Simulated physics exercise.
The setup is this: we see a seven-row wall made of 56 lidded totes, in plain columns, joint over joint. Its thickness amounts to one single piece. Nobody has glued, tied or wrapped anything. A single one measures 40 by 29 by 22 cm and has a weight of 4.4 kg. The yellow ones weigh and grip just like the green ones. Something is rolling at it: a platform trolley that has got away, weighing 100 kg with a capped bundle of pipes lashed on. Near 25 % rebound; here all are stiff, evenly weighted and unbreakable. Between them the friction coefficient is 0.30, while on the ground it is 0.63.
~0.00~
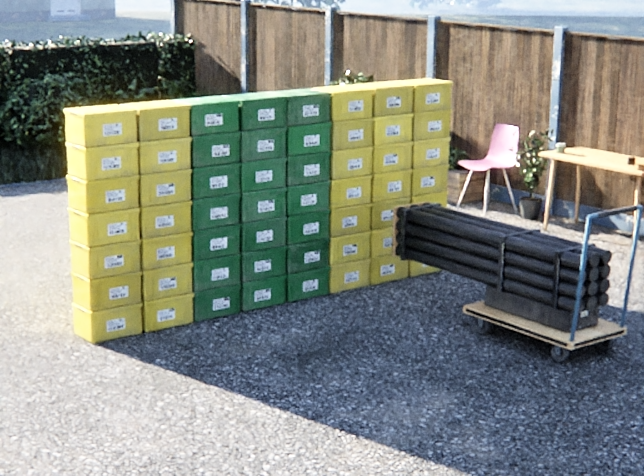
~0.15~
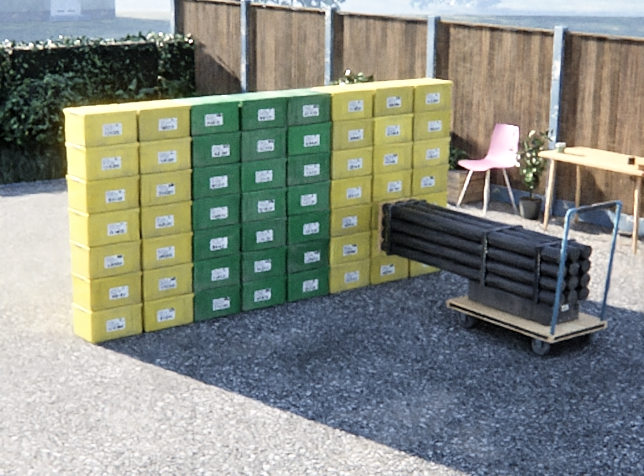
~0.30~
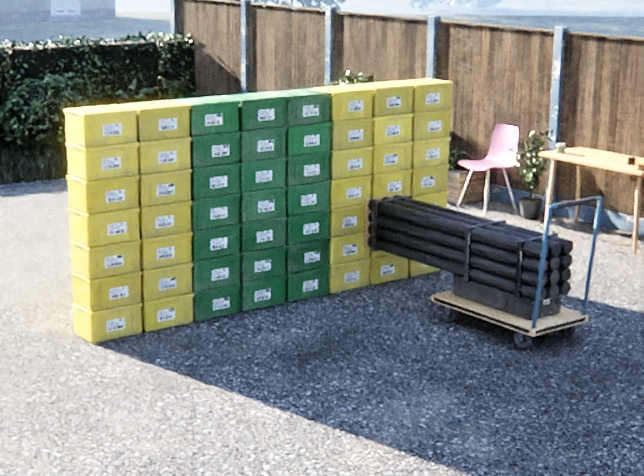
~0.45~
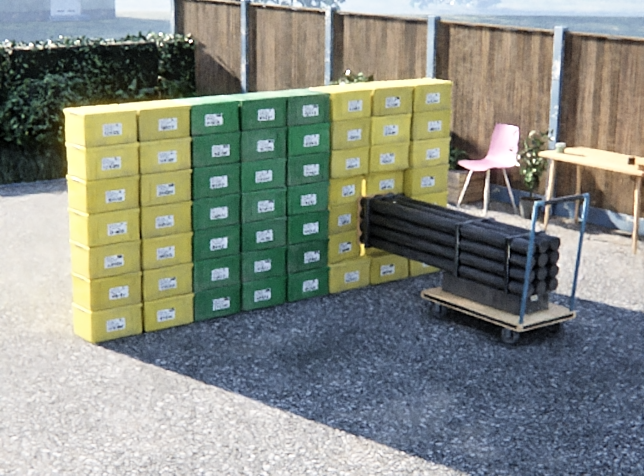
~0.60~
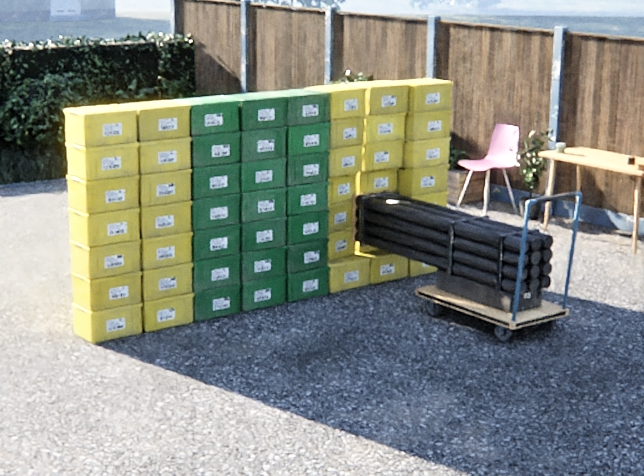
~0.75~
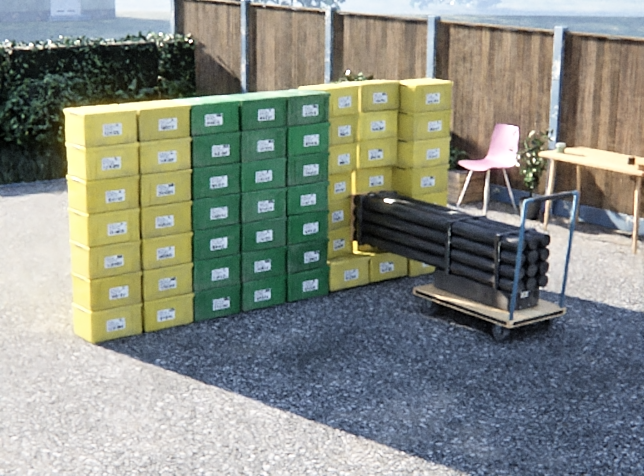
The clip opens on a wall of yellow and green lidded boxes, with a flat trolley carrying long dark pipes close by on the right. The trolley rolls leftward until the pipe ends meet the wall, then they press in, shifting several yellow boxes slightly out of line.
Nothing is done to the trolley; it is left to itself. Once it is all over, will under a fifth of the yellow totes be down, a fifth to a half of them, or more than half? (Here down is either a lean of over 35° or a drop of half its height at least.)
Proportion down: Twenty to fifty percent.
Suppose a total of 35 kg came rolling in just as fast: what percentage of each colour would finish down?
You'd get yellow 0 and green 0 percent.
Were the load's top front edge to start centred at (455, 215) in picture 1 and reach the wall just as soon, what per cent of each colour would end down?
Yellow 30%, green 0%.
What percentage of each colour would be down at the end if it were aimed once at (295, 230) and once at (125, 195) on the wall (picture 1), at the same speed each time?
First try then second: Yellow 0 and 40, green 60 and 0 per cent.
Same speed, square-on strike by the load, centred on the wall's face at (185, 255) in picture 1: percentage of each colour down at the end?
Result - yellow: 20 %; green: 30 %.
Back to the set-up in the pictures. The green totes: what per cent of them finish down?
For green, it's 0 per cent down at the end.
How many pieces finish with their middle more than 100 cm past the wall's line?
Estimate: Roughly 8 of them.
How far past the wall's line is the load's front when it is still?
About 20 centimetres.
After 0.98 s, load 21 cm past the wall's line, stopped; none of the 35 yellow totes down (0 of 56 in all colours); top yellow tote unmoved.
After 1.26 s, load 21 cm past the wall's line, stopped; 6 of the 35 yellow totes down (6 of 56 in all colours); top yellow tote unmoved.
After 1.52 s, load 21 cm past the wall's line, stopped; 12 of the 35 yellow totes down (12 of 56 in all colours); top yellow tote unmoved.
In the end (2.8 s), load 21 cm past the wall's line, stopped; 12 of the 35 yellow totes down (12 of 56 in all colours); top yellow tote unmoved; top green tote unmoved. That is 34 per cent. From the last view, middles, top yellow tote near (422, 96), top green tote near (298, 107).
